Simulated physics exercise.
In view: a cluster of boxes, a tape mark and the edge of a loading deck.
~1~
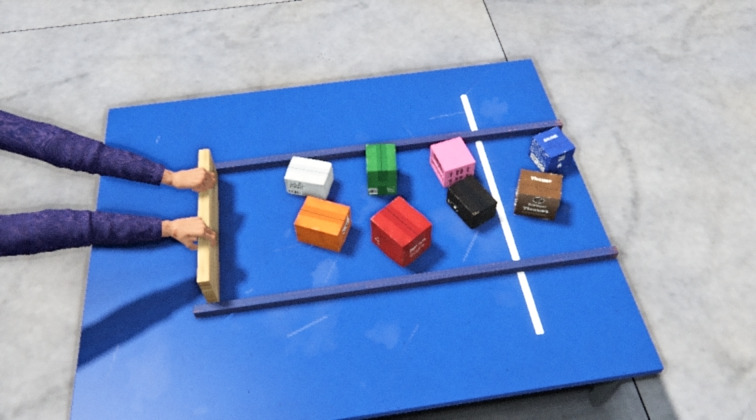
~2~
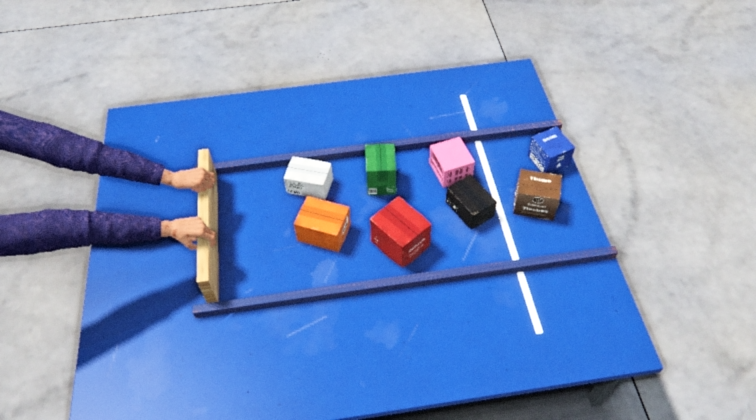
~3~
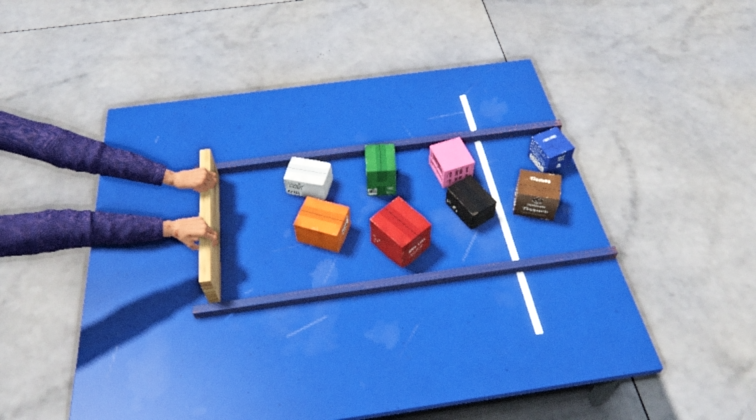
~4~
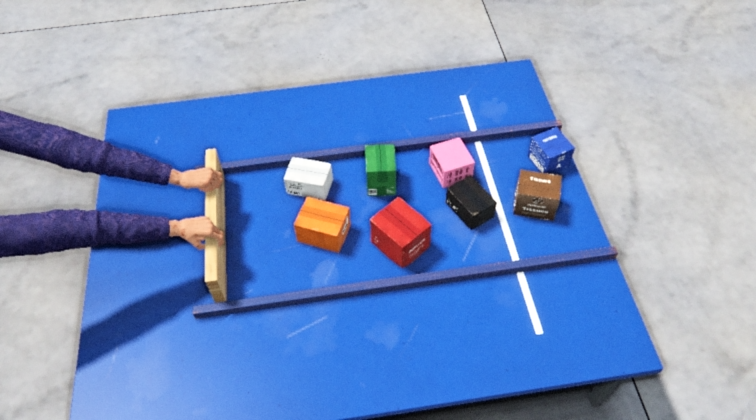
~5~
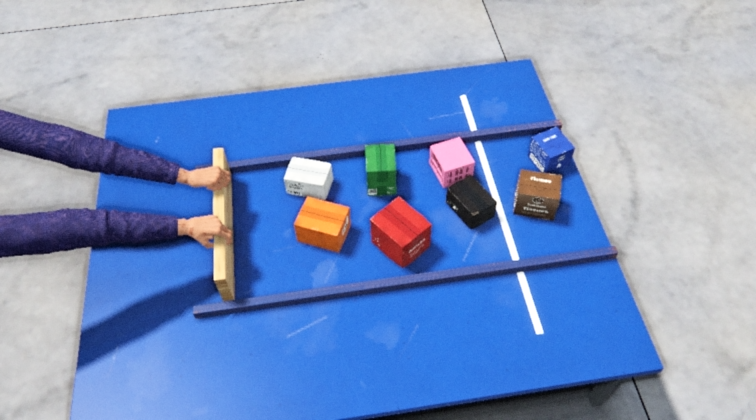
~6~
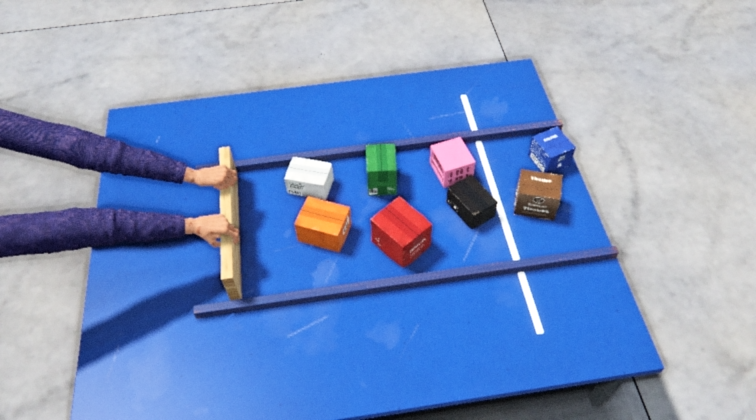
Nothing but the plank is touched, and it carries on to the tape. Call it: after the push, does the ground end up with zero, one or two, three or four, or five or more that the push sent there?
The ground ends up with one or two.
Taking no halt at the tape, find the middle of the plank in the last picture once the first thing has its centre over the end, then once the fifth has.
It sits around (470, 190) and after that around (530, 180).
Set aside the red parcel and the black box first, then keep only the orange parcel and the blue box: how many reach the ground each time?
The first removal gives 1, the second gives 0.
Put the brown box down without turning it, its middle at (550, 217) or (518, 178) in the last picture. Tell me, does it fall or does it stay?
First place: It is not lost; second place: It is not lost.
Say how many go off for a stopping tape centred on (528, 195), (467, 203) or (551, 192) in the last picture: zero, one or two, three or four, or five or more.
In the order of the places given: 3 or 4; not one; more than four.
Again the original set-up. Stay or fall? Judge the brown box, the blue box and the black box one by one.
Going one by one: The brown box ends up off, the blue box ends up off, and the black box stays aboard.
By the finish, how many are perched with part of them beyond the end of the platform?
The figure is 1.
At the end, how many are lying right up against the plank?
All in all, 3.
Soon after, none off yet; blue box at rest near (551, 151); brown box at rest near (538, 195); black box at rest near (471, 202).
After that, none off yet; blue box displaced a little near (558, 152); brown box displaced a little near (548, 194); black box displaced about its own width near (512, 204).
In the end, the number that fall off is one or two; gone, brown box and blue box.
